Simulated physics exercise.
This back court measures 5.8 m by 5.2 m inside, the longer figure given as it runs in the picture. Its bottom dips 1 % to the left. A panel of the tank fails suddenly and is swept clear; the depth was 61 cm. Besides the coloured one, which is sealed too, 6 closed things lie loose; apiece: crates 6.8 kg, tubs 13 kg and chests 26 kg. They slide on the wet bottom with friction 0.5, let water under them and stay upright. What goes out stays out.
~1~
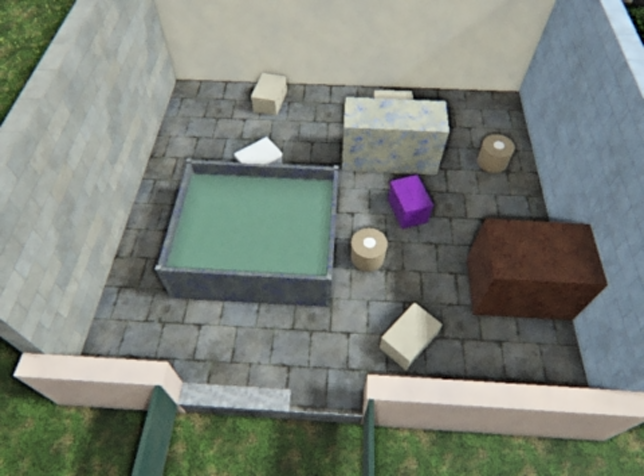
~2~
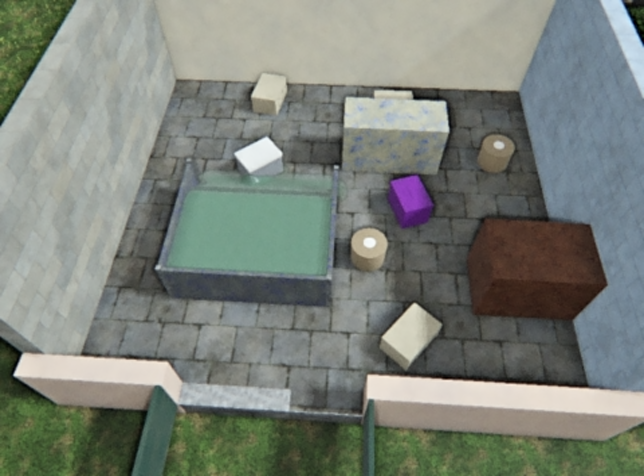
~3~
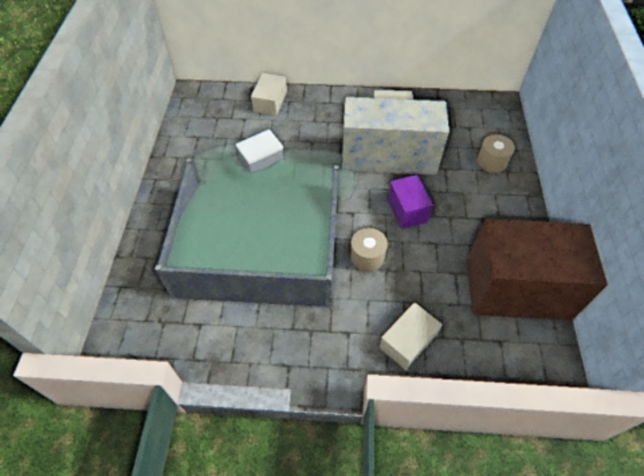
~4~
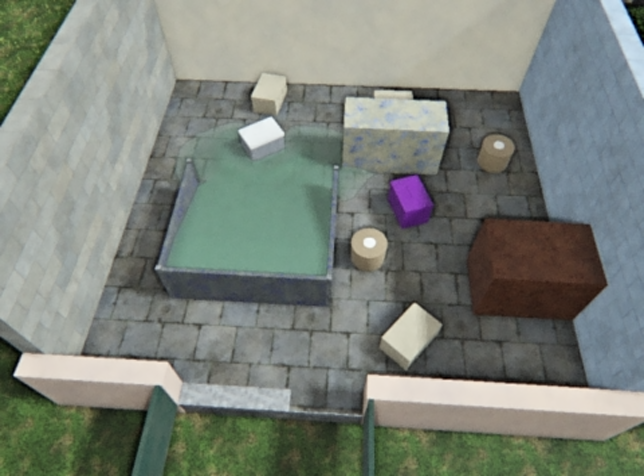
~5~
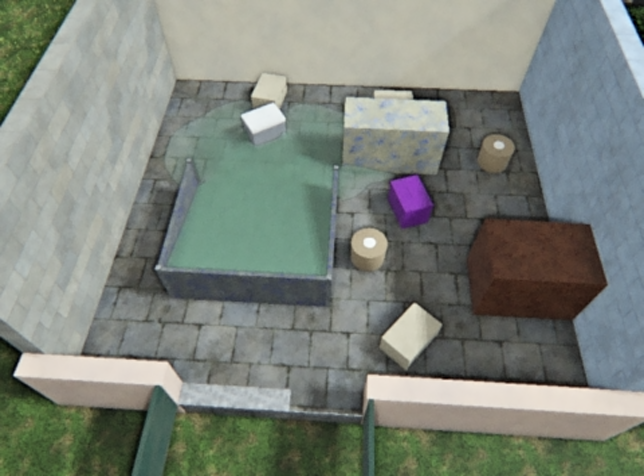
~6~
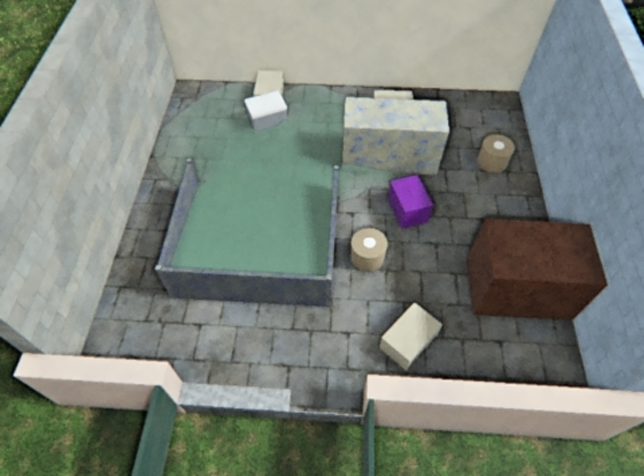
In a walled paved court, green water spreads from a tank's back, pushing a white box backward.
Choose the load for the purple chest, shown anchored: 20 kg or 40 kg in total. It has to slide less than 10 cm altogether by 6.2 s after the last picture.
I expect that the lower weight is enough.
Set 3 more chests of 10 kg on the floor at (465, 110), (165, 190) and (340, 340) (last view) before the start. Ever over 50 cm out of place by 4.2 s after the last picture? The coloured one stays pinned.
In that order: Over, past it, less.
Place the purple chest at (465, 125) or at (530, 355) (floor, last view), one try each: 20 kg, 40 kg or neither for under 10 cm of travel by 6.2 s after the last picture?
In that order: Only the larger holds; either load holds.
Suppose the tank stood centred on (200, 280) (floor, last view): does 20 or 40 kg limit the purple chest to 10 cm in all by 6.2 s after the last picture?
In that case only the higher weight holds it.
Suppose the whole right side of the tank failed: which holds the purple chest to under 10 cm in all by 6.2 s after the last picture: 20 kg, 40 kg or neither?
Then neither load is enough.
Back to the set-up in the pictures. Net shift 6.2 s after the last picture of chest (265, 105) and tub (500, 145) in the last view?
In turn: 150 cm, 60 cm.
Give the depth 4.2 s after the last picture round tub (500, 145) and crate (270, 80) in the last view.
About 6 and 9 cm.
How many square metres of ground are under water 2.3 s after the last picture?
Some 19 m2.
Then, 0.6 s after the last picture the purple chest would be 0 cm from its start with 20 kg and 0 cm from its start with 40 kg; 1 cm of water round it then.
Then, 2.3 s after the last picture the purple chest would be 0 cm from its start with 20 kg and 0 cm from its start with 40 kg; 1 cm of water round it then.
Then, 4.2 s after the last picture the purple chest would be 0 cm from its start with 20 kg and 0 cm from its start with 40 kg; 4 cm of water round it then.
Then, 6.2 s after the last picture the purple chest would be 0 cm from its start with 20 kg and 0 cm from its start with 40 kg; 7 cm of water round it then.
